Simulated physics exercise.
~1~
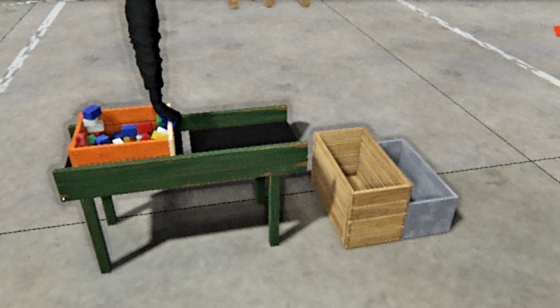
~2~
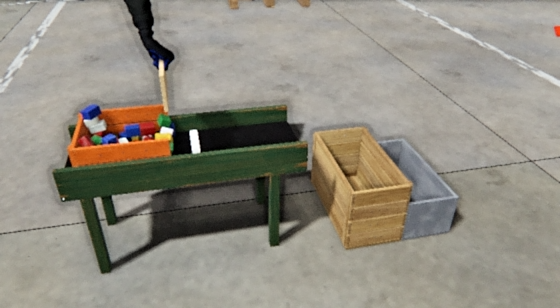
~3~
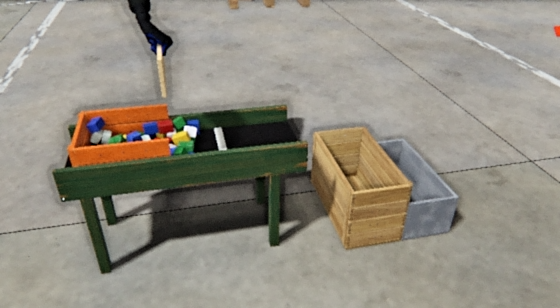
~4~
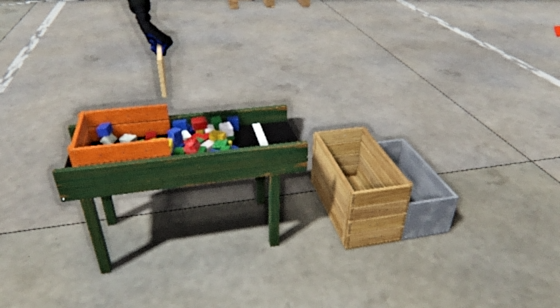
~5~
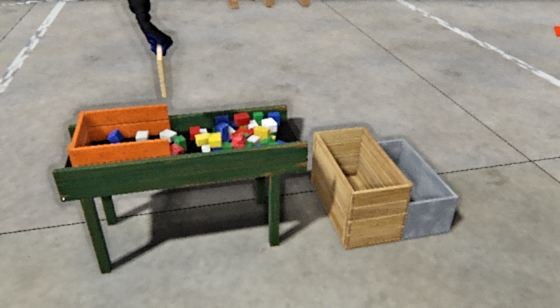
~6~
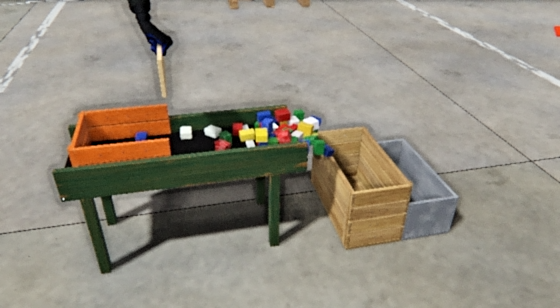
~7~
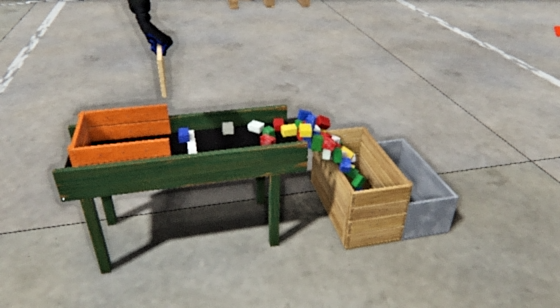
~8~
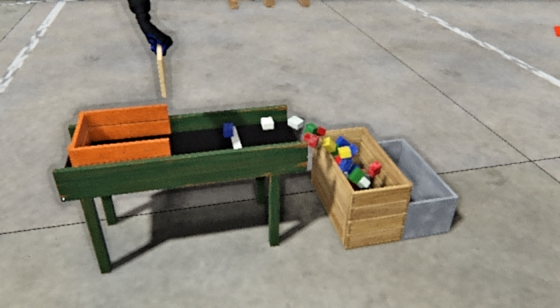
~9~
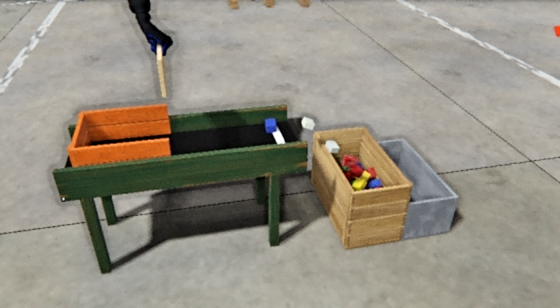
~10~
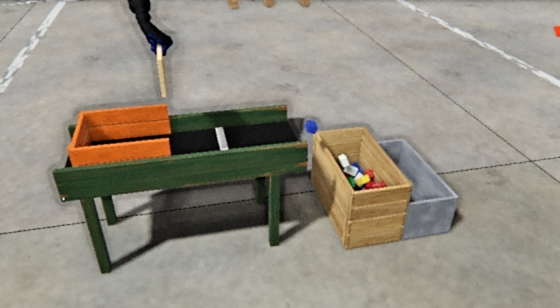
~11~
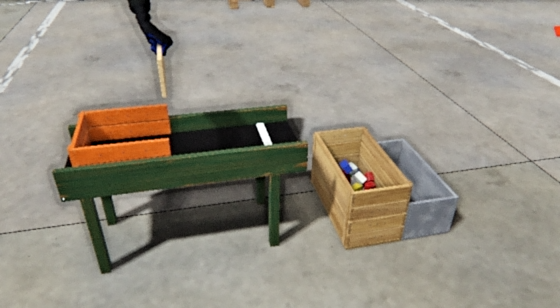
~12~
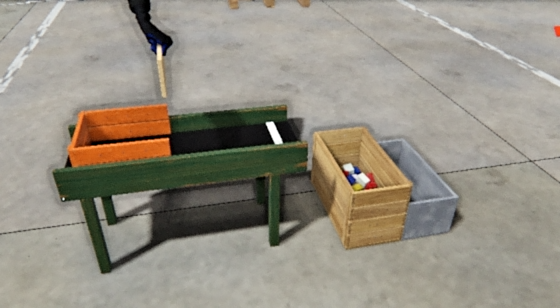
In this clip, a dark arm lifts a gate beside an orange pen of colourful toy bricks on a green-sided belt, which carries them right and spills them off its end into a wooden tote, leaving the pen and belt empty and the grey tub beyond untouched.
